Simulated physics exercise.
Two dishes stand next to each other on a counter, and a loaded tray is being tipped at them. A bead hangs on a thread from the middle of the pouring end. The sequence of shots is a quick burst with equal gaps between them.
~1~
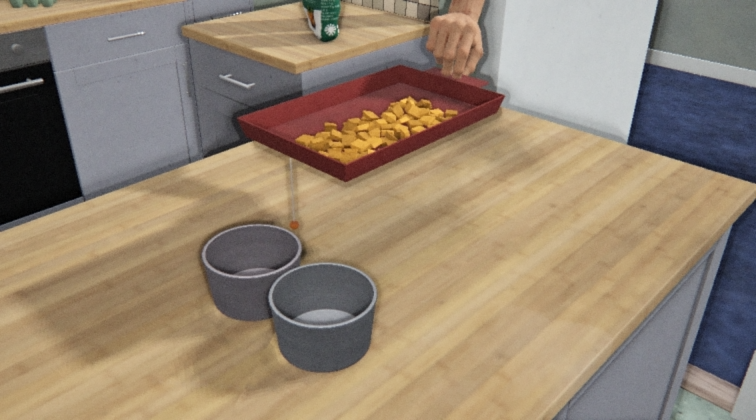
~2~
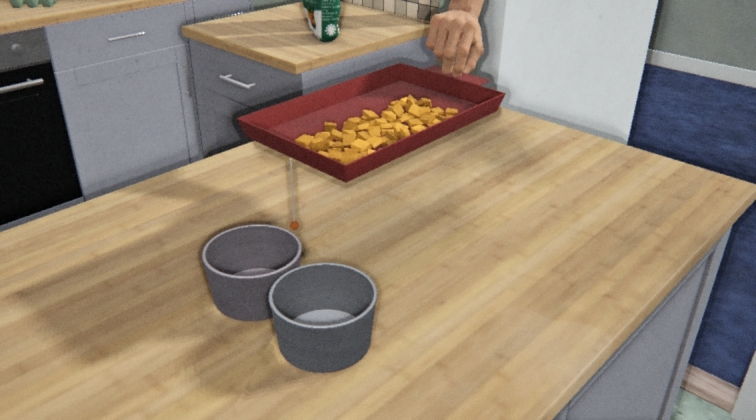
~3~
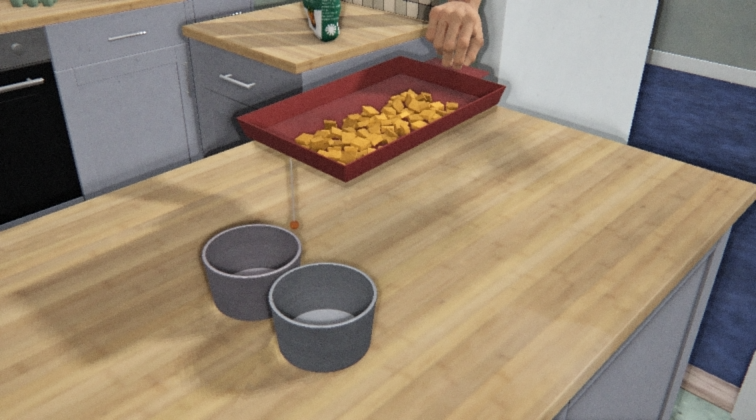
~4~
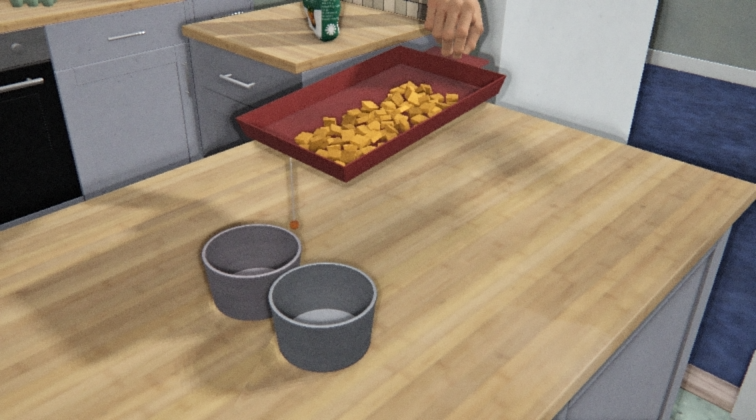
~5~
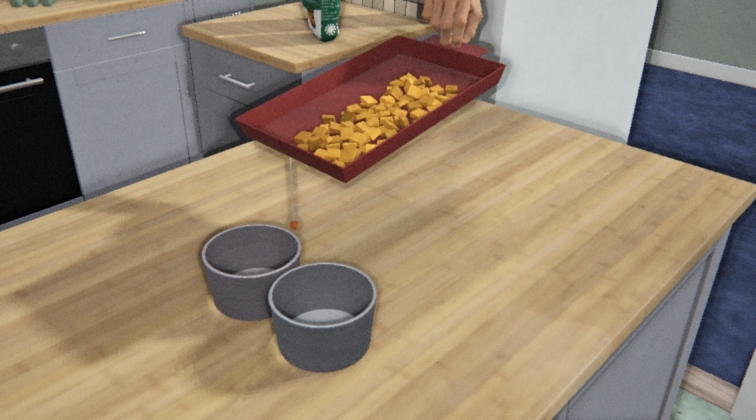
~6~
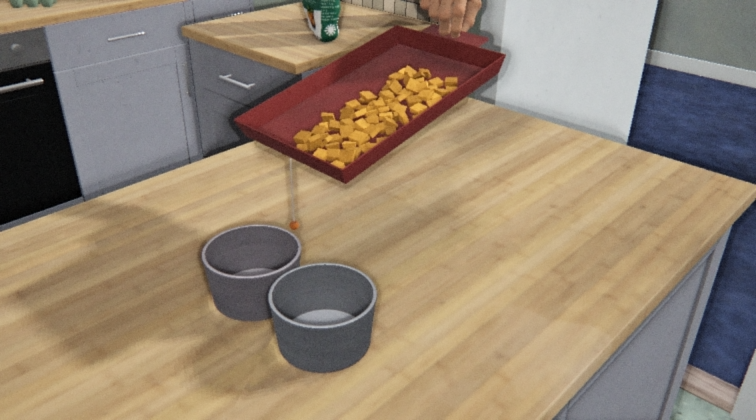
In this clip, a hand holds a red tray of small orange crackers above a wooden counter with two empty gray dishes, then gradually raises the far end, tilting the tray slightly while the dishes stay still.
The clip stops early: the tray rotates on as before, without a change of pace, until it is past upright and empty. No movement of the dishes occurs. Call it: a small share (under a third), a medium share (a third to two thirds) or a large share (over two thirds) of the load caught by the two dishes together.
Large.
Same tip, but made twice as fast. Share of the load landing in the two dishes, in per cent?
I'd put it near 90 per cent.
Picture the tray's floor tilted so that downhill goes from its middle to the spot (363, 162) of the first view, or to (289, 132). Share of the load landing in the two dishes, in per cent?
For the first aim it is 60 in a hundred, for the second 30 in a hundred.
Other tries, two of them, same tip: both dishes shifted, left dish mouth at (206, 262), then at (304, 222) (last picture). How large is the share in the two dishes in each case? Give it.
Trial 1 near 30 percent, trial 2 near 0 percent.
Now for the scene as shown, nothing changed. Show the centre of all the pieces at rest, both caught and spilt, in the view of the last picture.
Somewhere around (267, 303) in the last picture.
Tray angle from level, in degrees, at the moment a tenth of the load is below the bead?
About 85°.
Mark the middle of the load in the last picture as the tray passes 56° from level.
The middle of the pieces shows up near (319, 122).
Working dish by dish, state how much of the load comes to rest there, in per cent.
Left 50 per cent, right 40 per cent.
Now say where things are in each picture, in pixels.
Corners of the pouring end near (245, 118) and (346, 161), level; middle of the load near (386, 128), small crackers; left dish near (215, 288); right dish near (285, 337); bead on its thread near (294, 225), in the first frame.
Corners of the pouring end near (245, 118) and (346, 161), level; middle of the load near (386, 128), in the second frame.
Corners of the pouring end near (245, 118) and (345, 162), tipped barely, level across its low end; middle of the load near (386, 124), in the third frame.
Corners of the pouring end near (244, 118) and (344, 162), tipped a little, level across its low end; middle of the load near (385, 119), in the fourth frame.
Corners of the pouring end near (243, 118) and (343, 163), tipped a little, level across its low end; middle of the load near (384, 115), in the fifth frame.
Corners of the pouring end near (242, 118) and (342, 165), tipped a little, level across its low end; middle of the load near (384, 110); left dish near (215, 288); right dish near (284, 337), in the sixth frame.
Shortly afterwards, tray tipped steeply; the whole lot on the tray.
Next, tray tipped right over; near two thirds on the tray; a little in the right dish; a little in the left dish; only a few outside both; only a few in the air.
Some moments later, tray tipped past a quarter turn; near a third in the right dish; near half in the left dish; a little outside both.
In the end, tray tipped past a quarter turn; near a third in the right dish; near half in the left dish; a little outside both.
